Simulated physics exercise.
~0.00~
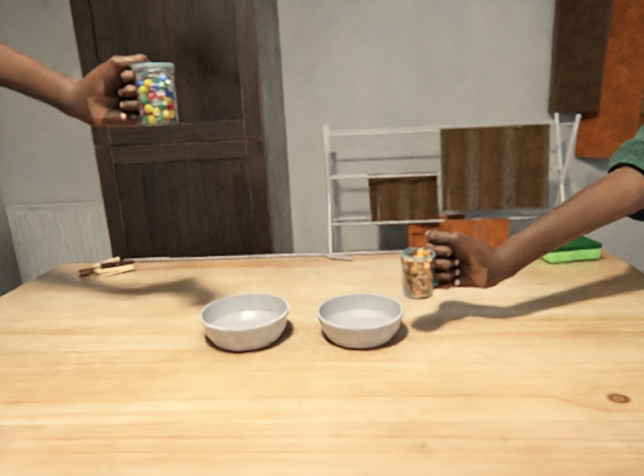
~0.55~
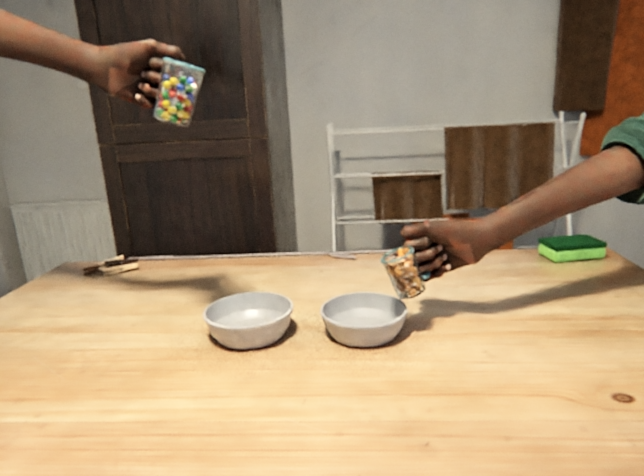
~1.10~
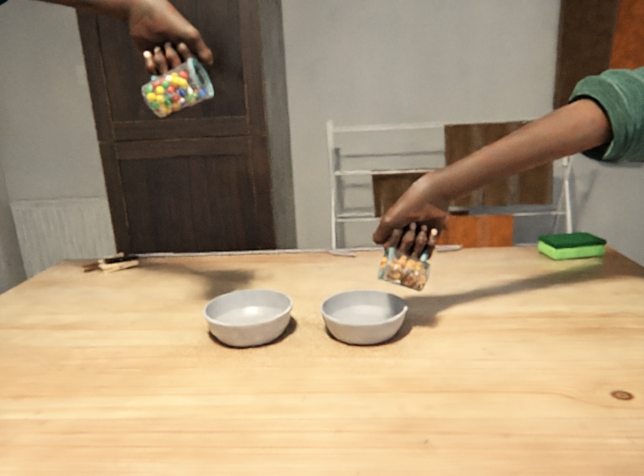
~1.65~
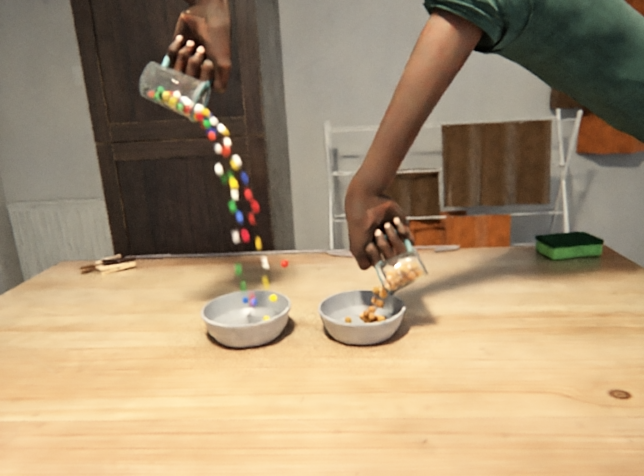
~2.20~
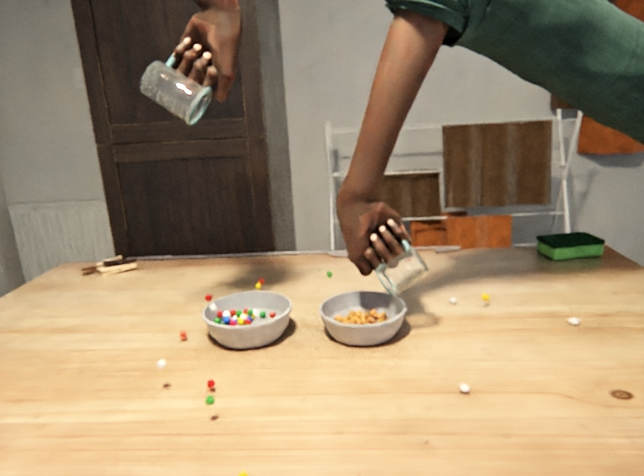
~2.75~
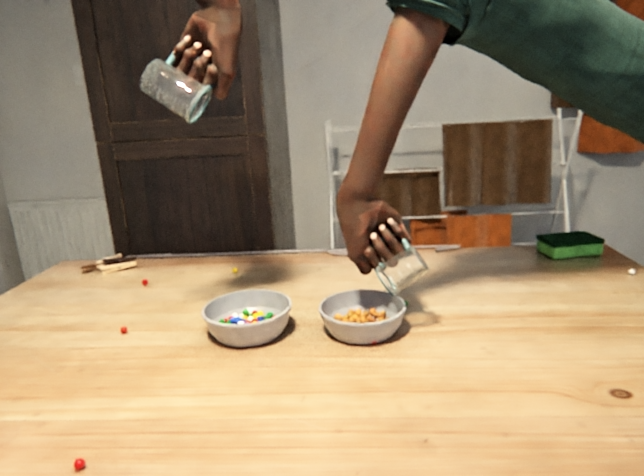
On a wooden table, two hands tip cups of small pieces into bowls, the high left pour scattering some, the right none.
